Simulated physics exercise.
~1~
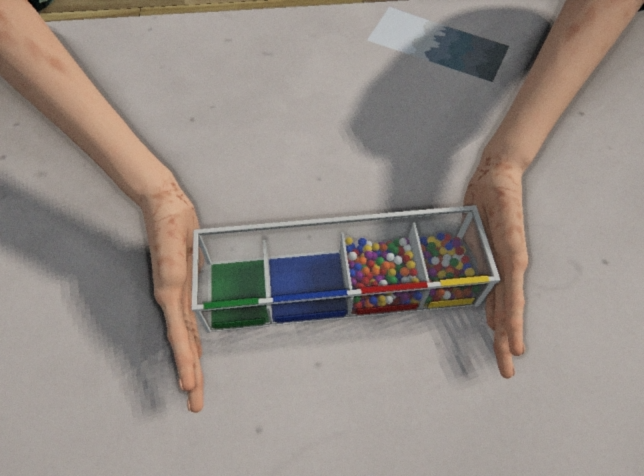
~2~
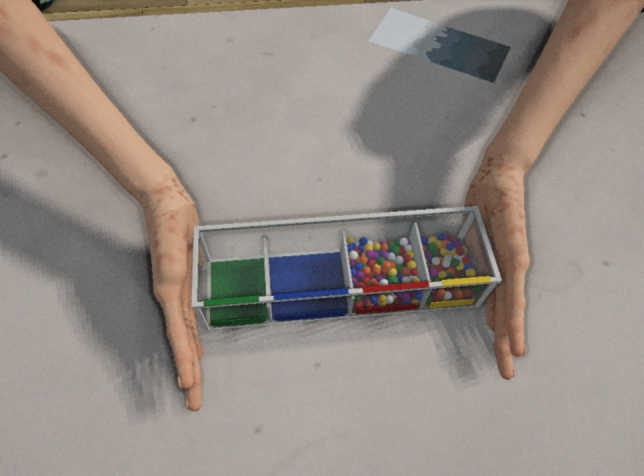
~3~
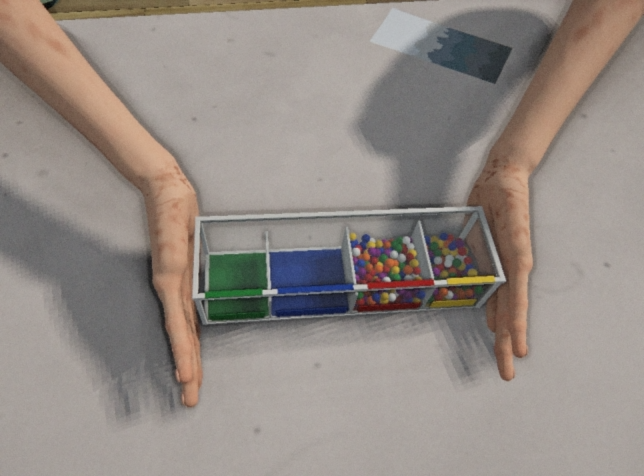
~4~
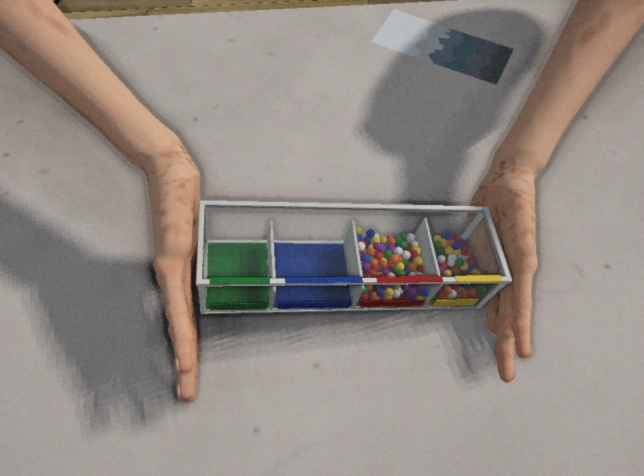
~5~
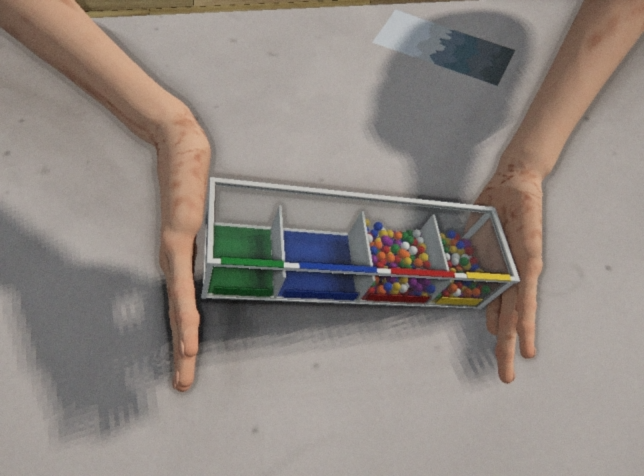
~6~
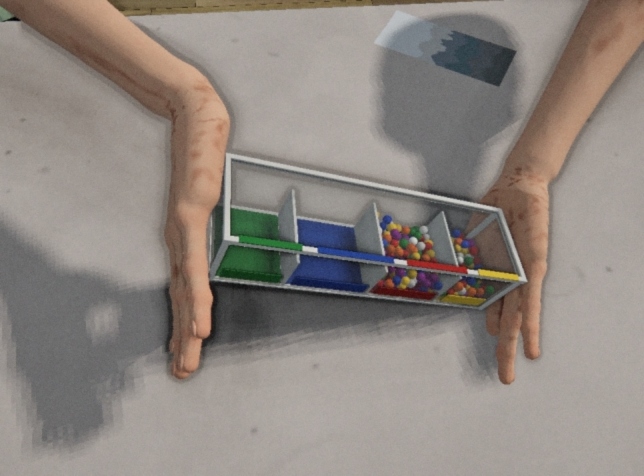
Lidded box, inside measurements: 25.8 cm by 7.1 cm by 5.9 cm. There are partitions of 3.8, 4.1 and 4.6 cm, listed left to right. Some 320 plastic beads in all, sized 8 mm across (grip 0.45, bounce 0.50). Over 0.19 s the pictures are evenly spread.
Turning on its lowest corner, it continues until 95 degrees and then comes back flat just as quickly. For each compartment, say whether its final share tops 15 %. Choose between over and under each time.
Red compartment: Over. Blue compartment: Under. Green compartment: Under. Yellow compartment: Over.
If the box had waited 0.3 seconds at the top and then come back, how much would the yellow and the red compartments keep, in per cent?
In per cent: Yellow 50, red 50.
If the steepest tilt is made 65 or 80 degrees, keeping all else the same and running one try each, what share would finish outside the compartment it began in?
About 5 and about 10 per cent, in that order.
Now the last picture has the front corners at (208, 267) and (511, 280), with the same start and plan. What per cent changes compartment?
I'd say close to 10 in a hundred.
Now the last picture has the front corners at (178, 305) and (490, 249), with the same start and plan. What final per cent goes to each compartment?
Per cent by compartment: Red 35, blue 10, green 25, yellow 30.
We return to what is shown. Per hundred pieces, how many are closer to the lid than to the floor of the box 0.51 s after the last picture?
About 50 per cent.
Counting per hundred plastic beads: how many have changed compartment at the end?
About 10 percent of it.
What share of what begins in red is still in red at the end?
Something like 80 per cent.
Then, 0.51 s after the last picture, tilt 94 degrees; red 55 %, yellow 45 %.
Then, 0.85 s after the last picture, tilt 39 degrees; red 50 %, yellow 50 %.
Then, 1.28 s after the last picture, tilt 0 degrees; red 50 %, yellow 50 %.
In the end, red 50 %, blue 0 %, green 0 %, yellow 50 %.
